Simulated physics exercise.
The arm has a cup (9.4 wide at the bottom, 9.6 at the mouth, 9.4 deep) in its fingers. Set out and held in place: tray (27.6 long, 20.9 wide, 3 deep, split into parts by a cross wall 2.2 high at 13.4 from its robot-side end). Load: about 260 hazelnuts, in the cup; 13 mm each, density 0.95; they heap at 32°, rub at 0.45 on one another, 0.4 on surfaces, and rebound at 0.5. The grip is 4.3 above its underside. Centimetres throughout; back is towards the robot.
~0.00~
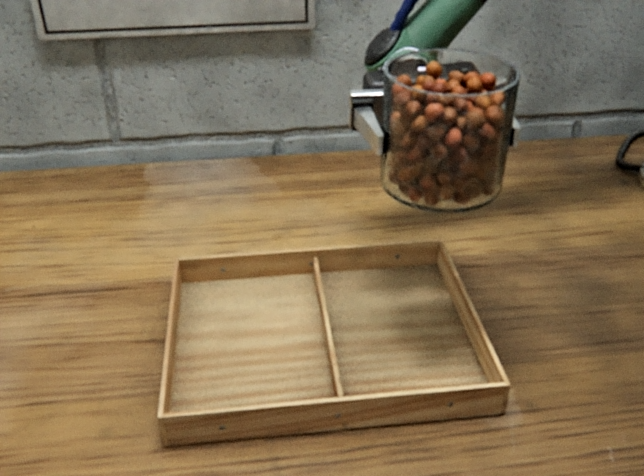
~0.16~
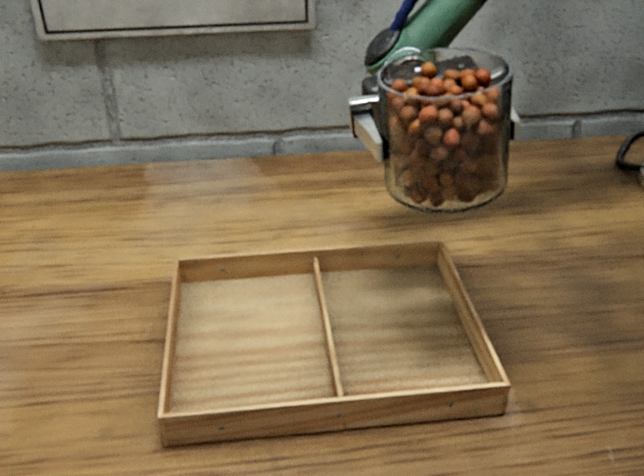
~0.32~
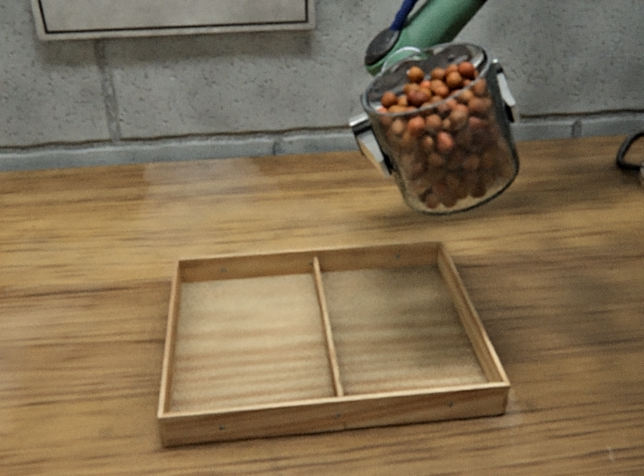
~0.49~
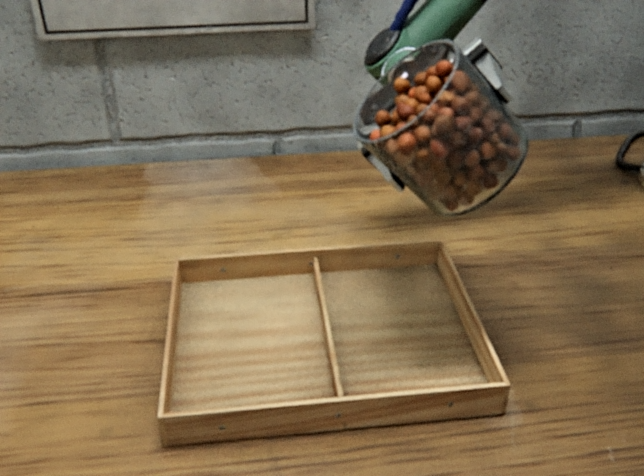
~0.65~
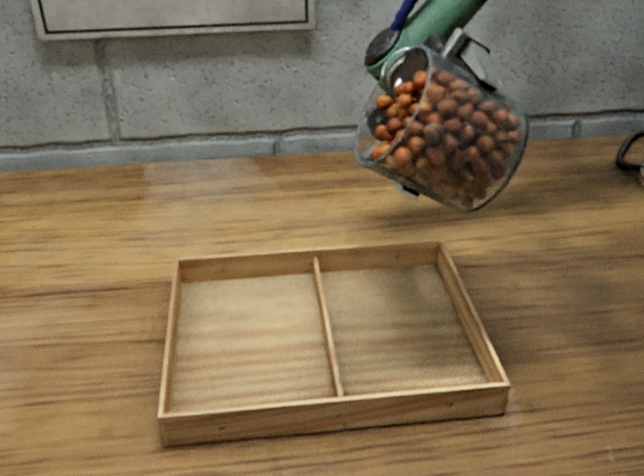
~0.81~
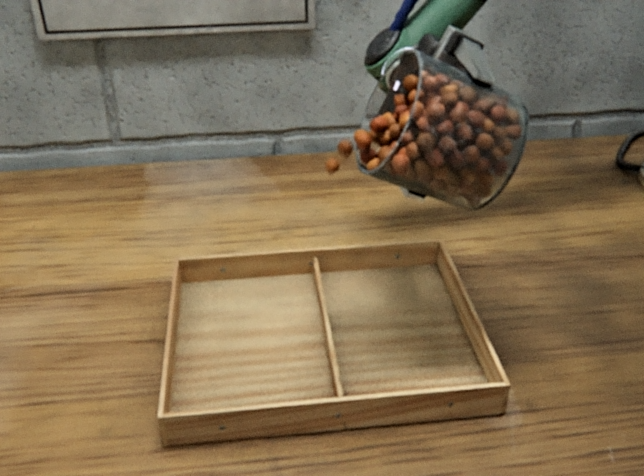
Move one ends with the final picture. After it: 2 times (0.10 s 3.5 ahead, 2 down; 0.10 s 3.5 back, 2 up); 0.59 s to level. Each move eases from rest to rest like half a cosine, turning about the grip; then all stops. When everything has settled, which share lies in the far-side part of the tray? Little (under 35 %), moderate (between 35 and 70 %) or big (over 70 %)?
A little share, under 35 %, ends in the far-side part of the tray.
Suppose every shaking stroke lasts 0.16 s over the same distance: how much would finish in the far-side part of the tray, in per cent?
It would be near 10 per cent.
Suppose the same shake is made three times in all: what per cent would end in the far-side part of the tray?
In that case some 25 per cent.
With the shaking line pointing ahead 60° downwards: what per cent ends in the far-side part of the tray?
Some 10 per cent.
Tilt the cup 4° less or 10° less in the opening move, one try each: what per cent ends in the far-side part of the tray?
About 20 and 15 per cent.
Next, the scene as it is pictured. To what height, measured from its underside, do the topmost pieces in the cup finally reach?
About 8.5 cm.
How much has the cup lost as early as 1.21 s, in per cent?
Near 20 per cent so far.
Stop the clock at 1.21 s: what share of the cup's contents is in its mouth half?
Some 50 per cent.
By 1.21 s, tilted 65° forward, highest piece 24 above the table; 206 in the cup, 29 in the far-side part, 4 in the robot-side part, 1 on the table or floor, 21 in flight or on a rim.
By 1.60 s, tilted 16° forward, highest piece 25 above the table; 193 in the cup, 51 in the far-side part, 9 on the table or floor, 8 in the robot-side part.
By 2.00 s, level, highest piece 25 above the table; 193 in the cup, 51 in the far-side part, 9 on the table or floor, 8 in the robot-side part.
By 3.05 s, level, highest piece 25 above the table; 193 in the cup, 51 in the far-side part, 9 on the table or floor, 8 in the robot-side part.
Final count, 193 in the cup, 51 in the far-side part, 9 on the table or floor, 8 in the robot-side part. That is 20 % in the far-side part of the tray.
